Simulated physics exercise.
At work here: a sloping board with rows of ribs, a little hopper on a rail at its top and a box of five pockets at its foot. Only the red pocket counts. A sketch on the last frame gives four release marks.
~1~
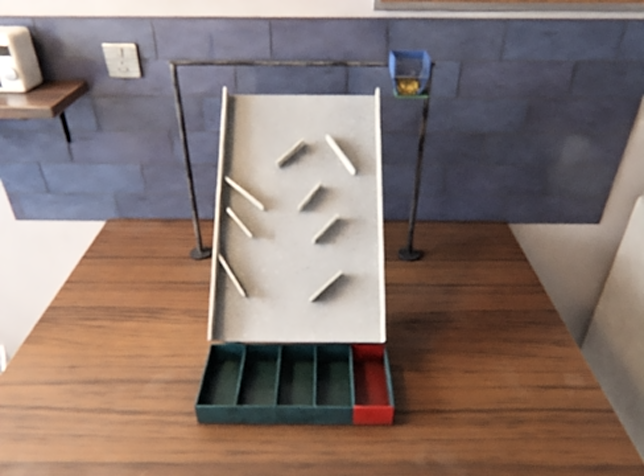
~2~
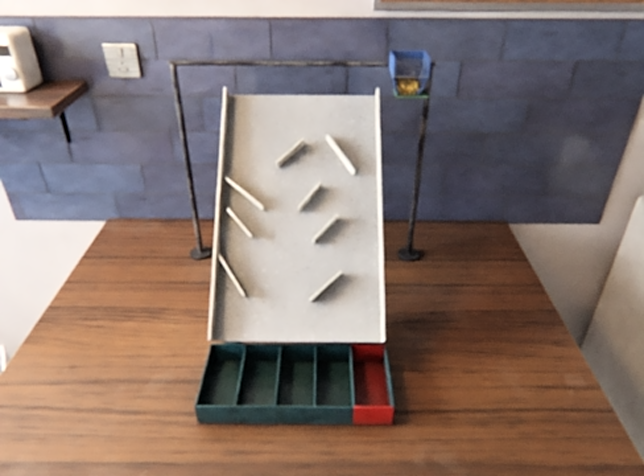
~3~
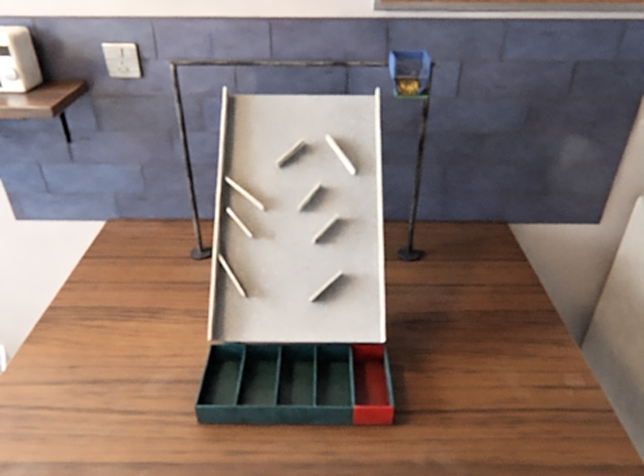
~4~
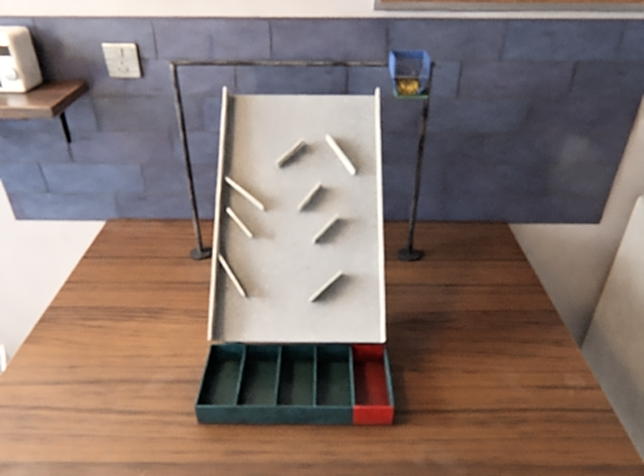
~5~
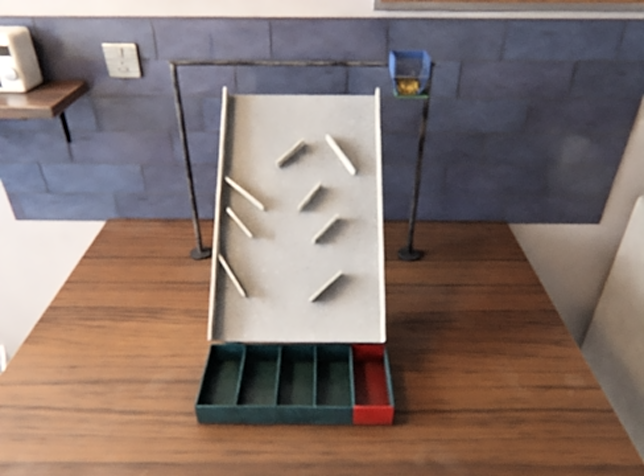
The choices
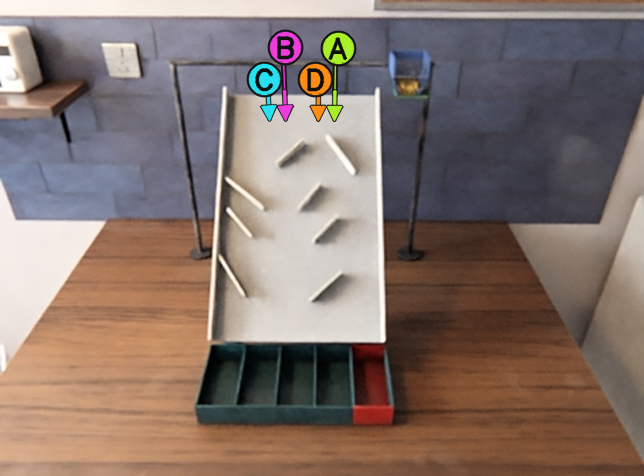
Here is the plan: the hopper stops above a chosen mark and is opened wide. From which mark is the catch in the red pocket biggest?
Mark A.
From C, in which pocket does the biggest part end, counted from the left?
The third.
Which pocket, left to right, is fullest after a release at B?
It is the third one.
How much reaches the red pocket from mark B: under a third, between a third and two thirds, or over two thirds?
Mark B gives under a third.
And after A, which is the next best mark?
D.
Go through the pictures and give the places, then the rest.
In the first picture, hopper at (407, 85), puffed corn balls, door shut.
In the second picture, ribs (276, 162) to (303, 139), (327, 134) to (354, 170), (226, 178) to (262, 206).
In the third picture, ribs (298, 208) to (320, 182), (227, 208) to (251, 236), (313, 240) to (338, 214).
In the fourth picture, ribs (219, 255) to (244, 295), (310, 299) to (341, 271).
In the fifth picture, red pocket at (373, 414), number 5 of 5 from the left.
On the marked copy, mark A meets the board at (334, 115); mark B meets the board at (285, 115); mark C meets the board at (269, 115); mark D meets the board at (318, 115).
For mark A, most in the red pocket, about a quarter in other pockets.
For mark B, none in the red pocket, nearly all in other pockets, a small part outside the box.
For mark C, none in the red pocket, nearly all in other pockets, a small part outside the box.
For mark D, about a quarter in the red pocket, about two thirds in other pockets, a small part outside the box.
